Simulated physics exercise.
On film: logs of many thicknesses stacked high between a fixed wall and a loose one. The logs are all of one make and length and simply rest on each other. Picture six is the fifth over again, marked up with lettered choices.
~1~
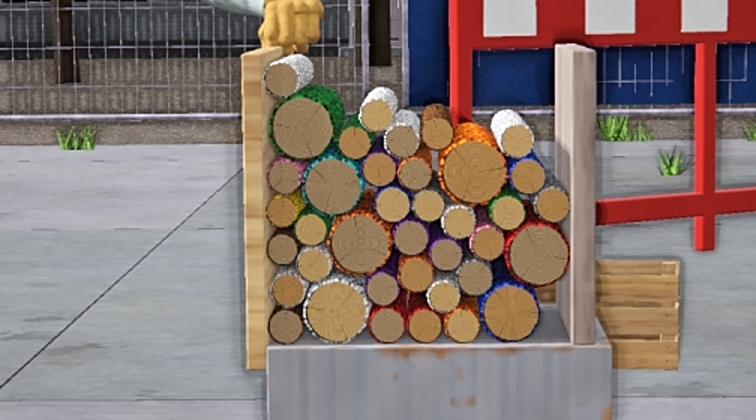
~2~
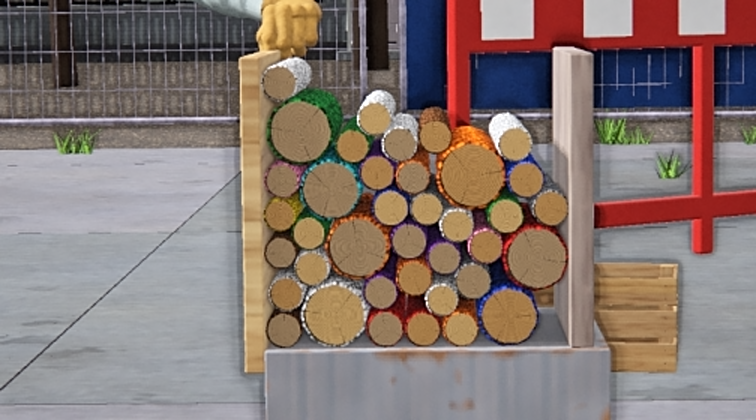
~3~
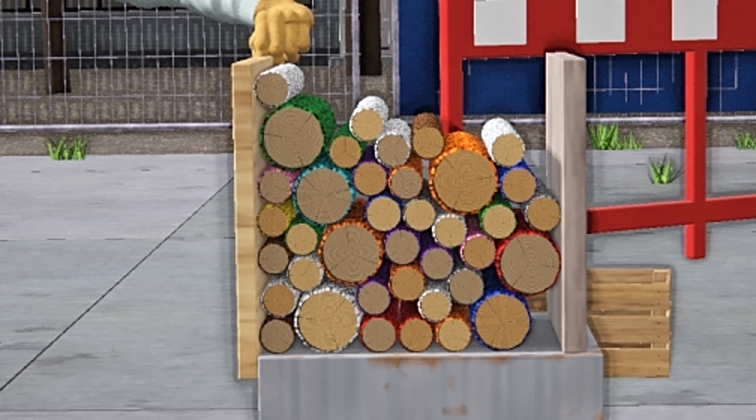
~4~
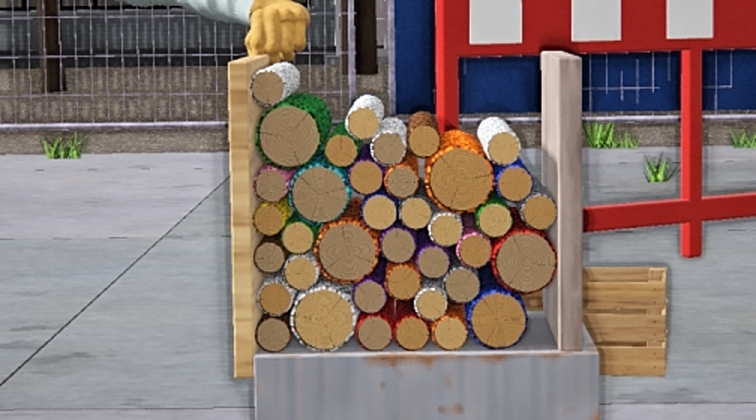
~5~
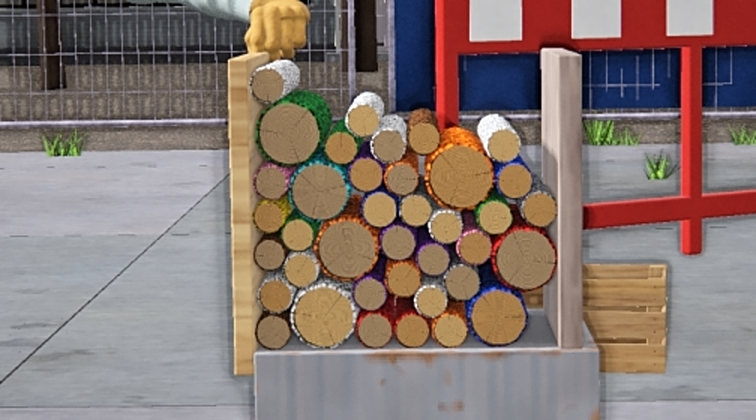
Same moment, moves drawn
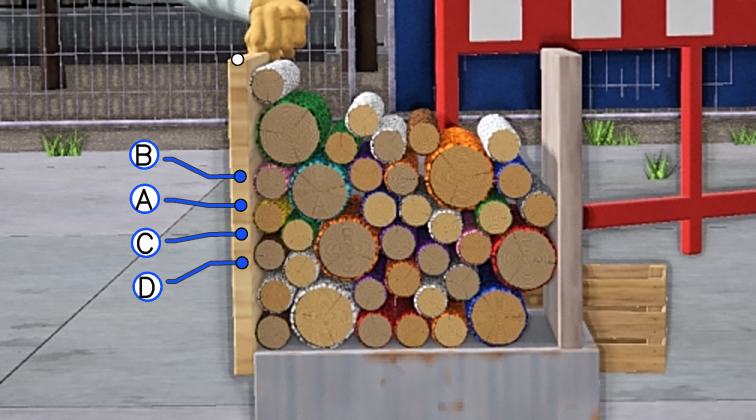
On a paved yard by a wire fence, a yellow-gloved hand stayed at the top of the left board beside a pile of round logs, and nothing moved except the view, which shifted slightly.
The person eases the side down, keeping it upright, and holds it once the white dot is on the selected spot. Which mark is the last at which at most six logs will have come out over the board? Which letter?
No lower than D.
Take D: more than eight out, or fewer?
It loses fewer than eight.
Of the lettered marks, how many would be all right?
Four of them.
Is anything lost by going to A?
Yes.
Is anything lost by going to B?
Yes.
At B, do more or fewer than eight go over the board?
It loses fewer than eight.
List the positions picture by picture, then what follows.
In the first picture, a log (333, 186); a log (429, 206); a log (302, 128).
In the second picture, a log (300, 132); a log (515, 144).
In the third picture, side board (260, 205); a log (277, 336).
In the fourth picture, a log (498, 321); a log (346, 252).
In the fifth picture, a log (433, 260); a log (319, 191); a log (416, 211).
On the marked copy, A at (241, 205); B at (240, 176); C at (242, 234); D at (242, 263); the white dot at (238, 60).
Following D. Soon after the start, top of the board (250, 146).
Later, top of the board (252, 243).
In the end, top of the board (252, 261), four out over the board.
As for the rest, A two out over the board; B one out over the board; C two out over the board.
